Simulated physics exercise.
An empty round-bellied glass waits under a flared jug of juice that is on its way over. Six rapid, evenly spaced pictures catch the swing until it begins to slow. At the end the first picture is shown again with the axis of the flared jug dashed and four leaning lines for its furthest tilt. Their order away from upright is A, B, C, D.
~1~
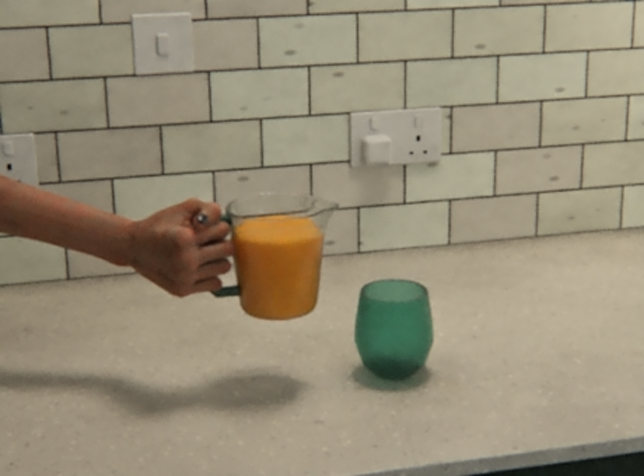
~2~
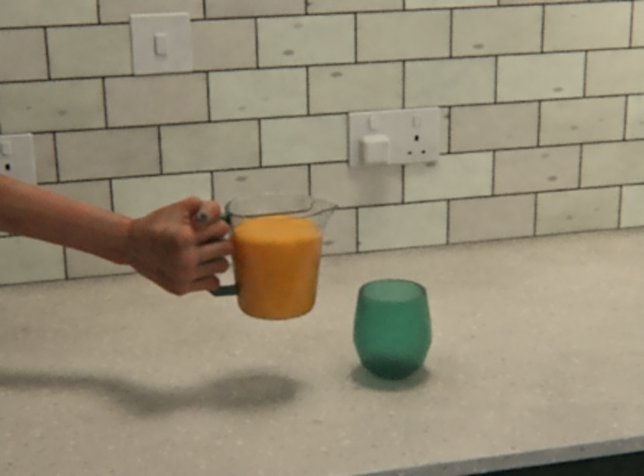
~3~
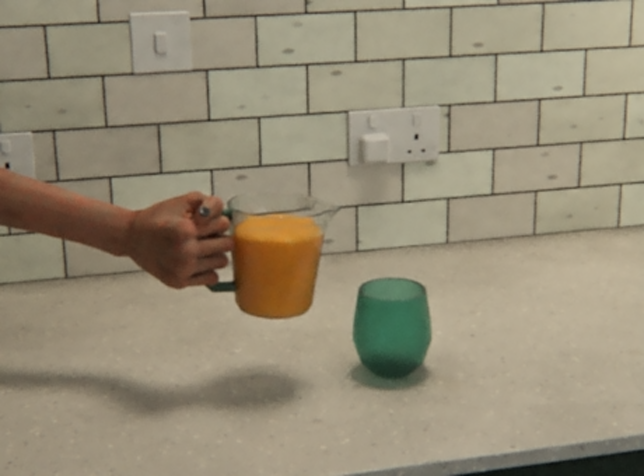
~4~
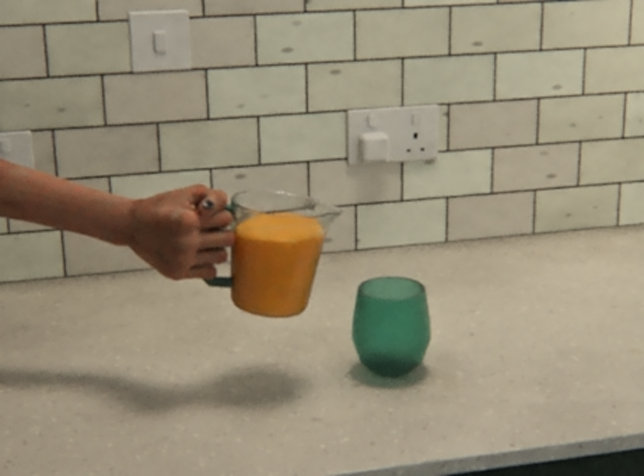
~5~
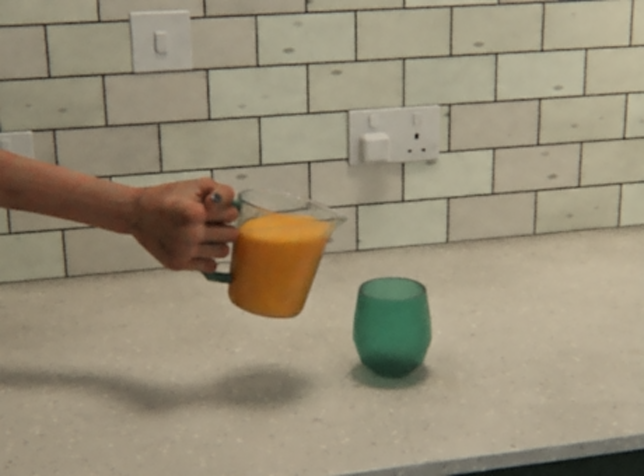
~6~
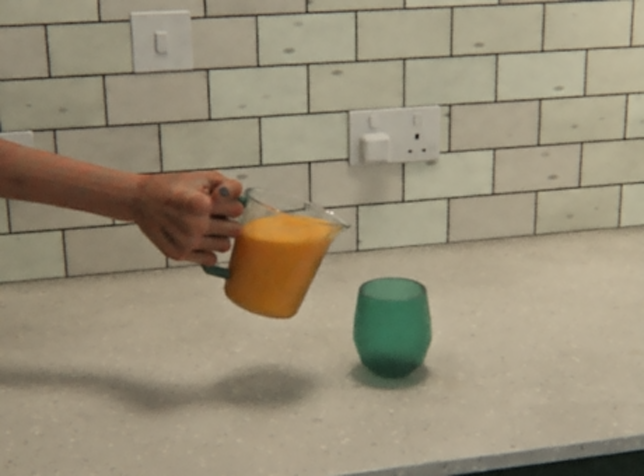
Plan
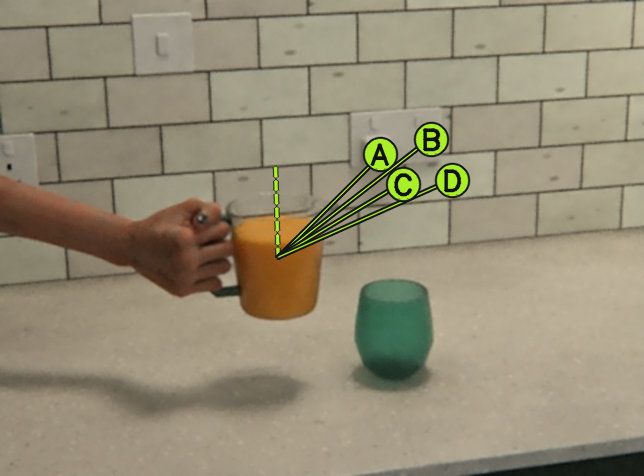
The video shows a hand holding a clear jug of orange juice above a pale countertop, left of an empty green glass. The jug stays upright at first, then the hand gradually tilts it to the right, toward the stationary glass.
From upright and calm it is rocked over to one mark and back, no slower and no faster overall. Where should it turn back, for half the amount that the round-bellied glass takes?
Mark B.
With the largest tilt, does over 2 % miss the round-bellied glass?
Yes, it does.
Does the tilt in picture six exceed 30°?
No, it does not.
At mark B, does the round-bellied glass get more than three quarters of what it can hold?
No.
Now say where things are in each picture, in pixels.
The first frame shows upright, lip at (337, 204); rim of the round-bellied glass round (394, 290); nothing has left yet.
The second frame shows upright, lip at (336, 205); nothing has left yet.
The third frame shows tipped about 4°, lip at (338, 207); nothing has left yet.
The fourth frame shows tipped about 9°, lip at (341, 210); nothing has left yet.
The fifth frame shows tipped about 14°, lip at (345, 217); nothing has left yet.
The sixth frame shows tipped about 20°, lip at (348, 224); nothing has left yet.
On the marked copy, A at (369, 166); B at (417, 148); C at (387, 191); D at (436, 186).
For mark A, the round-bellied glass ends with about 35 % of what it can hold.
For mark B, the round-bellied glass ends with about 50 % of what it can hold.
For mark C, the round-bellied glass ends with about 64 % of what it can hold; 4 % of the juice is spilt.
For mark D, the round-bellied glass ends with about 60 % of what it can hold; 20 % of the juice is spilt.
